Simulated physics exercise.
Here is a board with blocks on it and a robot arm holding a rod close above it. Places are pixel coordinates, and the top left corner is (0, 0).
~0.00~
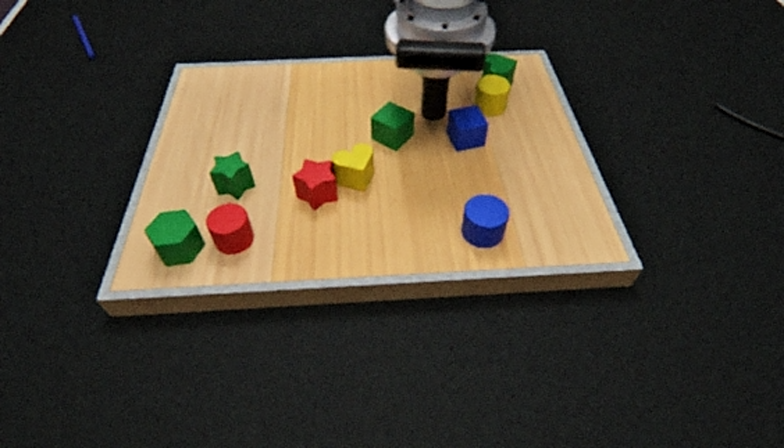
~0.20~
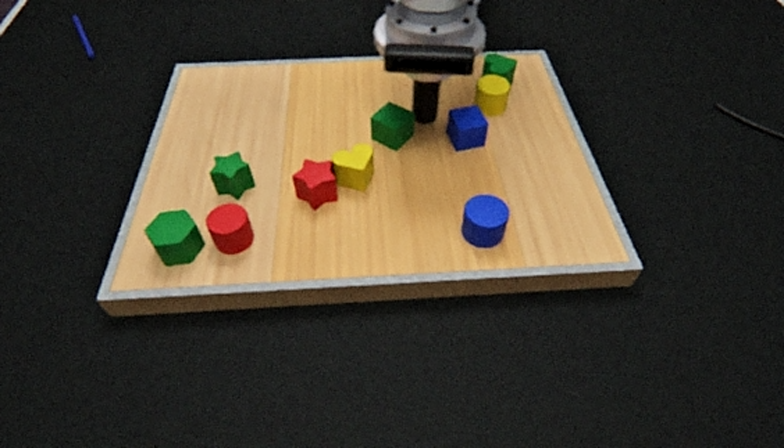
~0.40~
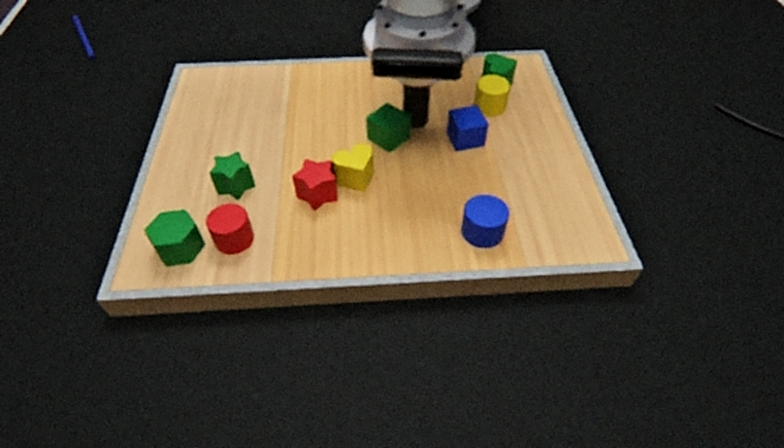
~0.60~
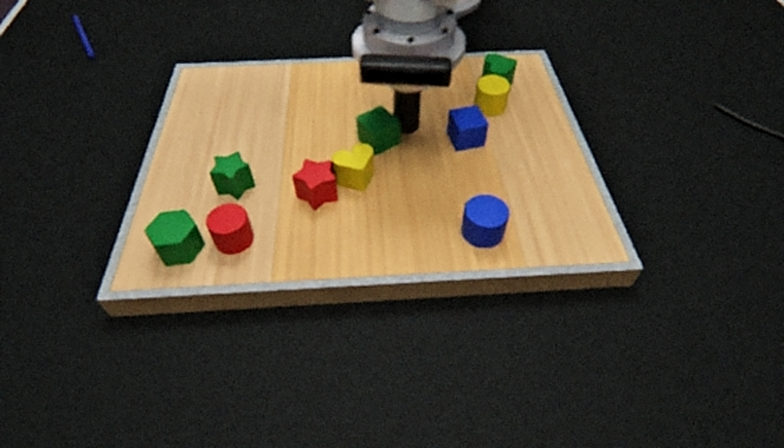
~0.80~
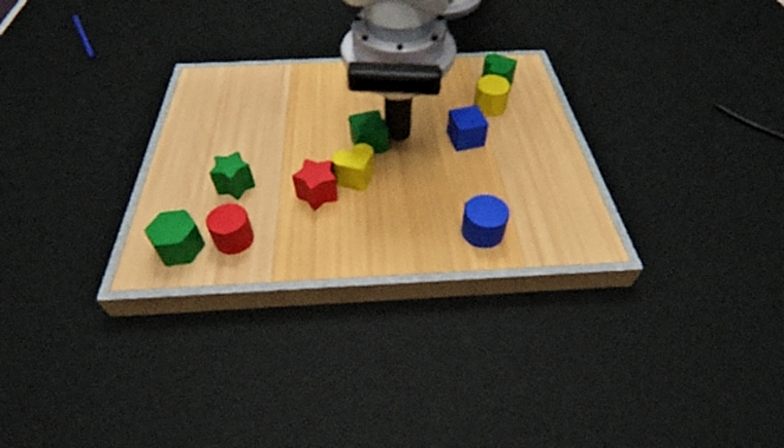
A robot arm moved its black rod left across a wooden board of colorful blocks, then pushed a green block a short way left, close to the yellow heart, while the other blocks stayed still.
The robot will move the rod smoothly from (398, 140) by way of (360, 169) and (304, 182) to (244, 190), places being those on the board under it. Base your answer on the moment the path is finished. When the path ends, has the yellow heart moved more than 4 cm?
Short answer: Yes.
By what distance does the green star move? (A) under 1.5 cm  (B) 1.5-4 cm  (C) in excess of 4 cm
Letter B.
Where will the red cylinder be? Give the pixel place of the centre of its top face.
At pixel (202, 246).
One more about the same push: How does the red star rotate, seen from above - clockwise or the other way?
That block twists counter-clockwise.
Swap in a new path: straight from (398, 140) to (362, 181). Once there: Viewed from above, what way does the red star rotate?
The block spins anticlockwise.
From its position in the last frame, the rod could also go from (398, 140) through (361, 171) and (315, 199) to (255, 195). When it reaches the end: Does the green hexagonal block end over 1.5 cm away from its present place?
Going by the path, yes.
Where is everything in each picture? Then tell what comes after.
Rod's lower end (433, 113); red cylinder (226, 217); green star (228, 164); red star (315, 172); yellow heart (354, 156); green four-sided block (393, 114), in the first frame.
Rod (425, 116); blocks still, in the second frame.
Rod (415, 120); green four-sided block (388, 116), in the third frame.
Rod (406, 126); green four-sided block (378, 119), in the fourth frame.
Rod (398, 132); red cylinder (226, 217); green star (228, 164); red star (315, 172); yellow heart (354, 156); green four-sided block (368, 122), in the fifth frame.
On the path given first. One third of the way, rod (359, 162); red star (295, 183), turned 20° anticlockwise; yellow heart (331, 167); green four-sided block (345, 128), turned 65° clockwise.
Two thirds of the way, rod (301, 174); red cylinder (216, 226); red star (253, 208), turned 65° anticlockwise; yellow heart (275, 183), turned 15° anticlockwise; green four-sided block (344, 128), turned 75° clockwise.
At the end, rod (241, 182); red cylinder (202, 246); green star (203, 164), turned 15° clockwise; red star (244, 224), turned 105° anticlockwise; yellow heart (233, 195), turned 75° anticlockwise; green four-sided block (344, 128), turned 75° clockwise.
